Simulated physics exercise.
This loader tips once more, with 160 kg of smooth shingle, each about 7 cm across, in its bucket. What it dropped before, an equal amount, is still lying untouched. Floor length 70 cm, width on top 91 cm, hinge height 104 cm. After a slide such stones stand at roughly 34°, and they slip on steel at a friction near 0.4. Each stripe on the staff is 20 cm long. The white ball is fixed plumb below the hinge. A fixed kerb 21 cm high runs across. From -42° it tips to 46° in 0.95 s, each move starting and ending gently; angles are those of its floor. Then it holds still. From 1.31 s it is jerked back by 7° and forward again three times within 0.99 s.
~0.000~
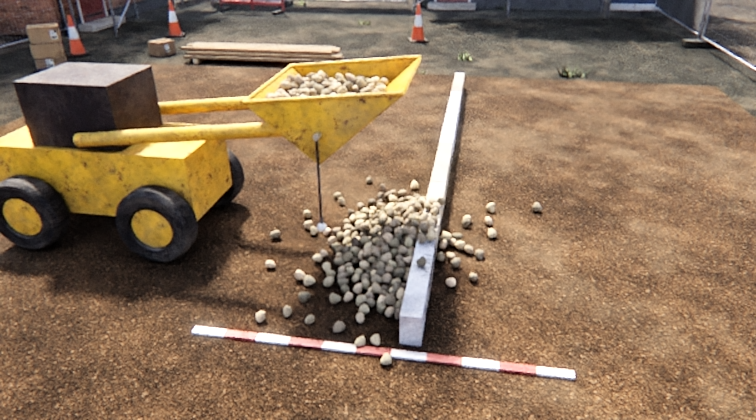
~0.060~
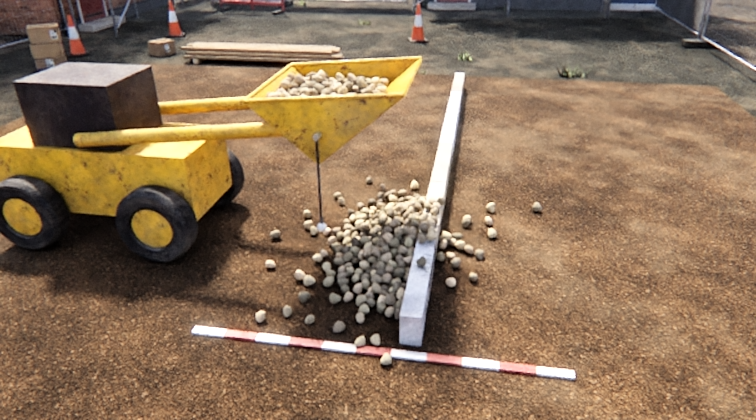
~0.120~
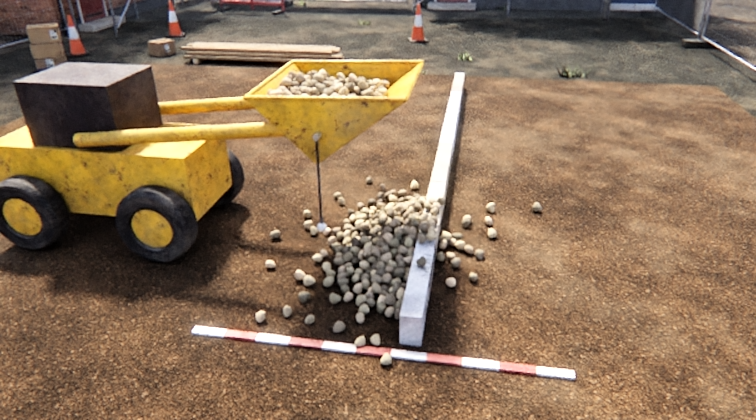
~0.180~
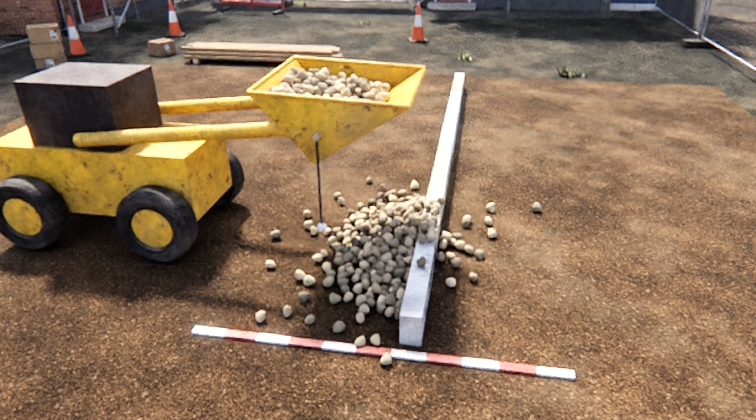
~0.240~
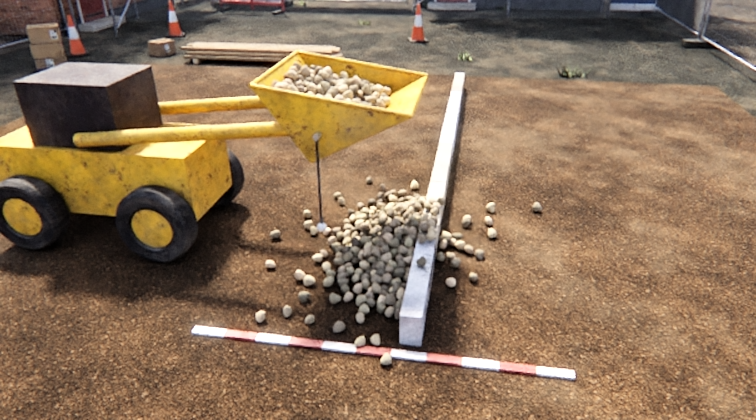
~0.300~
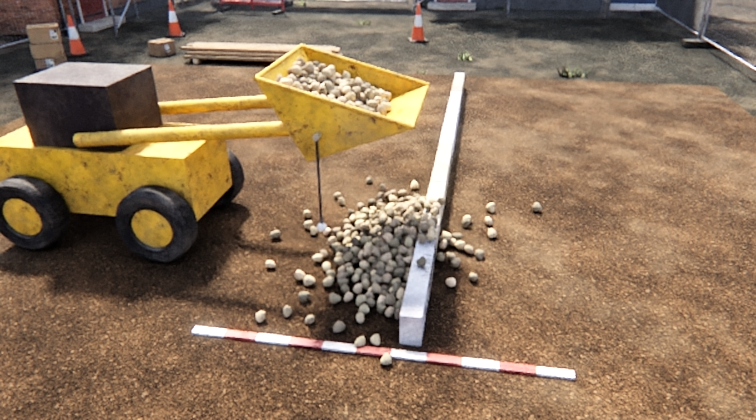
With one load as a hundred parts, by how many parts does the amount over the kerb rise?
Roughly 37 per cent of a load more.
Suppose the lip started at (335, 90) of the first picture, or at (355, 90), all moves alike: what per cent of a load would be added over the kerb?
Near 0 per cent from the first place, 0 from the second.
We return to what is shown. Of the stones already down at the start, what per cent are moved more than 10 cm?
About 15 per cent.
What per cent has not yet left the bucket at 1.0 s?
About 45 per cent.
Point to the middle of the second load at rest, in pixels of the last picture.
Near (413, 238).
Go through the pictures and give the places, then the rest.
The bucket is at -42°, its lip at (403, 94); the top of the load is at (326, 82). The earlier load is highest near (429, 219), 25 cm above ground level, 95 % on this side of the kerb, 5 % over the kerb, in the first frame.
Lip at (404, 95), floor tilted -41°, highest stones at (326, 82); the stones move at 0.1 m/s on average, in the second frame.
Lip at (406, 100), floor tilted -38°, highest stones at (311, 79); the stones move at 0.2 m/s on average, in the third frame.
Lip at (409, 107), floor tilted -34°, highest stones at (313, 77); the stones move at 0.2 m/s on average, in the fourth frame.
Lip at (412, 116), floor tilted -28°, highest stones at (310, 73); the stones move at 0.3 m/s on average, in the fifth frame.
Lip at (413, 128), floor tilted -21°, highest stones at (312, 69); the stones move at 0.3 m/s on average, in the sixth frame.
After 0.7 s the floor is at 32°; in per cent of one load, 100 in the bucket, 95 on this side of the kerb, 5 over the kerb; the foremost stones are at (488, 232).
After 1.0 s the floor is at 46°; in per cent of one load, 43 in the bucket, 151 on this side of the kerb, 5 over the kerb; the foremost stones are at (488, 232).
After 2.8 s the floor is at 46°; in per cent of one load, 0 in the bucket, 158 on this side of the kerb, 42 over the kerb; the foremost stones are at (665, 279).
After 5.1 s the floor is at 46°; in per cent of one load, 0 in the bucket, 158 on this side of the kerb, 42 over the kerb; the foremost stones are at (665, 279). Net gain over the kerb, 37.
